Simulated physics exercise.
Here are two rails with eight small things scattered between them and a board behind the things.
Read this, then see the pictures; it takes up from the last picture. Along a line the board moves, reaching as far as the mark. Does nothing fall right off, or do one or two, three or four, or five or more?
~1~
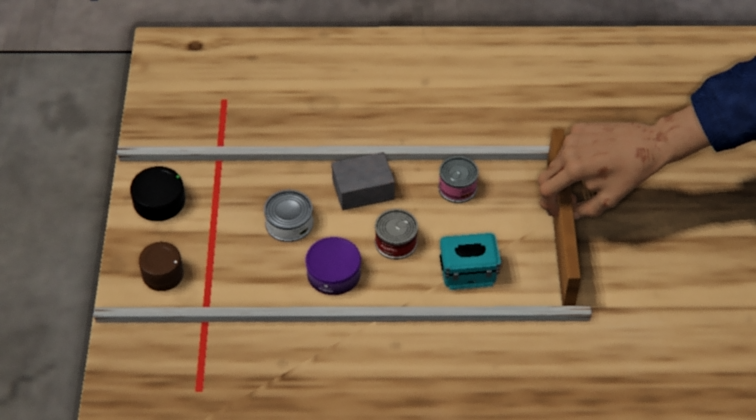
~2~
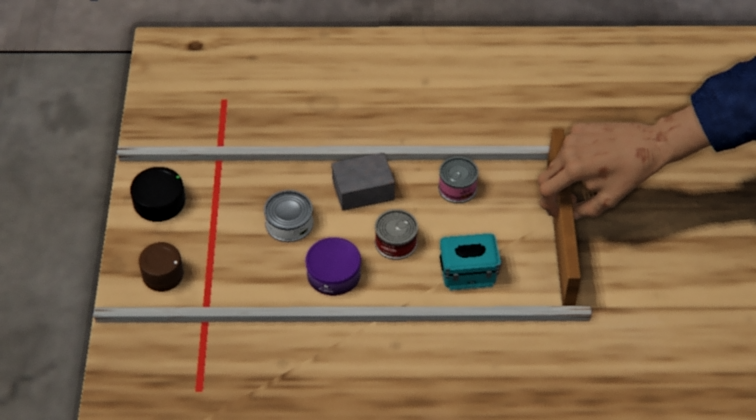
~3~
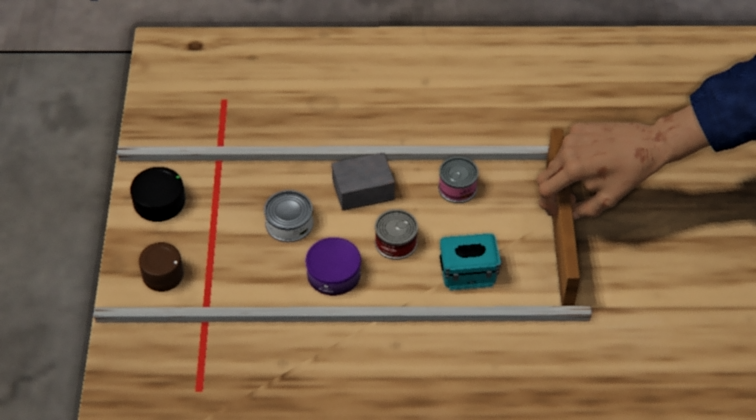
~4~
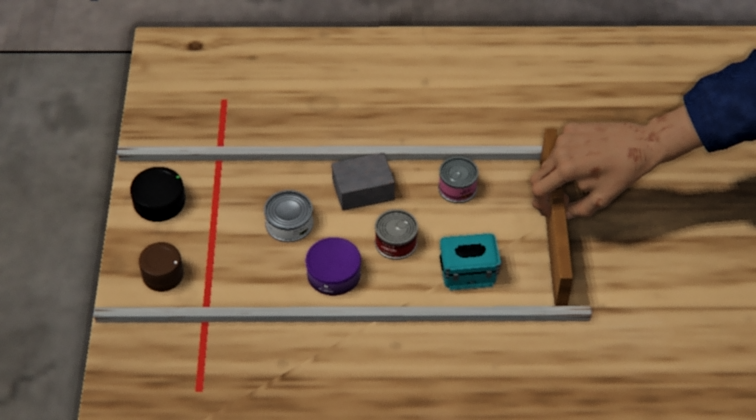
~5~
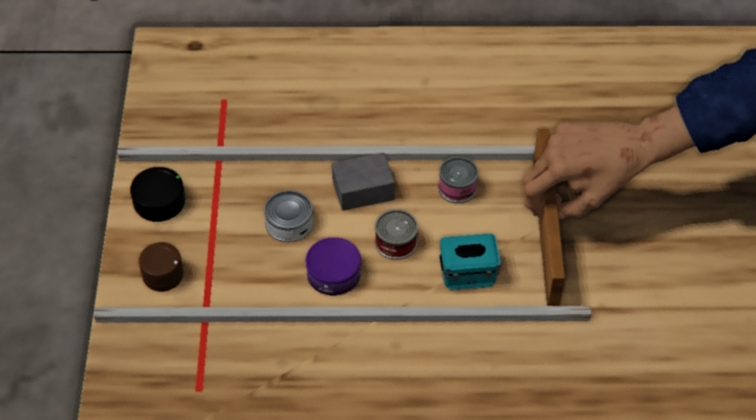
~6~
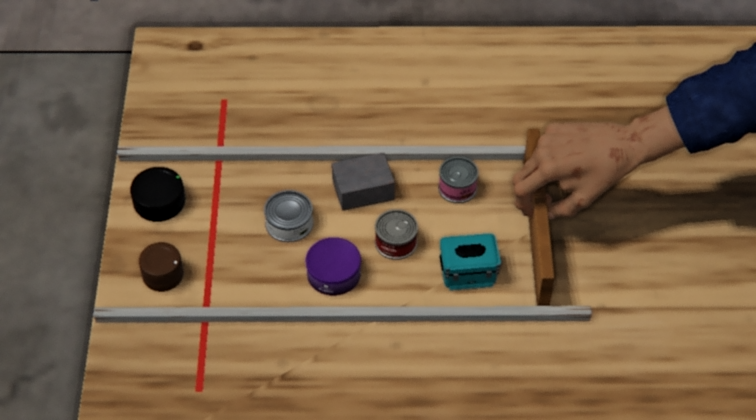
One or two fall off.
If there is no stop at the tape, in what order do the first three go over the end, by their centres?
Brown lid, black lid, purple tub.
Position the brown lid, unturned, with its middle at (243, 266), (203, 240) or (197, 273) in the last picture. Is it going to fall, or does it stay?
Slips off; Keeps its place; Slips off.
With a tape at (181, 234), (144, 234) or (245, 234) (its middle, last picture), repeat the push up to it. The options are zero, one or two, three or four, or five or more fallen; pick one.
In order: Either three or four, more than four, none at all.
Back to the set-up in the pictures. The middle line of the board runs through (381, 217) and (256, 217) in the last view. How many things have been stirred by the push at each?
Counts: 6, 8.
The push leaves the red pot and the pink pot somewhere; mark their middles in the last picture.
Red pot at about (191, 232), pink pot at about (197, 178).
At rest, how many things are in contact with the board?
The count in contact is 3.
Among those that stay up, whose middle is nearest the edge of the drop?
It's the purple tub.
Soon after, none off yet; black lid at rest near (158, 194); brown lid at rest near (161, 267); white pot at rest near (289, 216).
By the end, the number that fall off is one or two; fallen, brown lid and black lid.
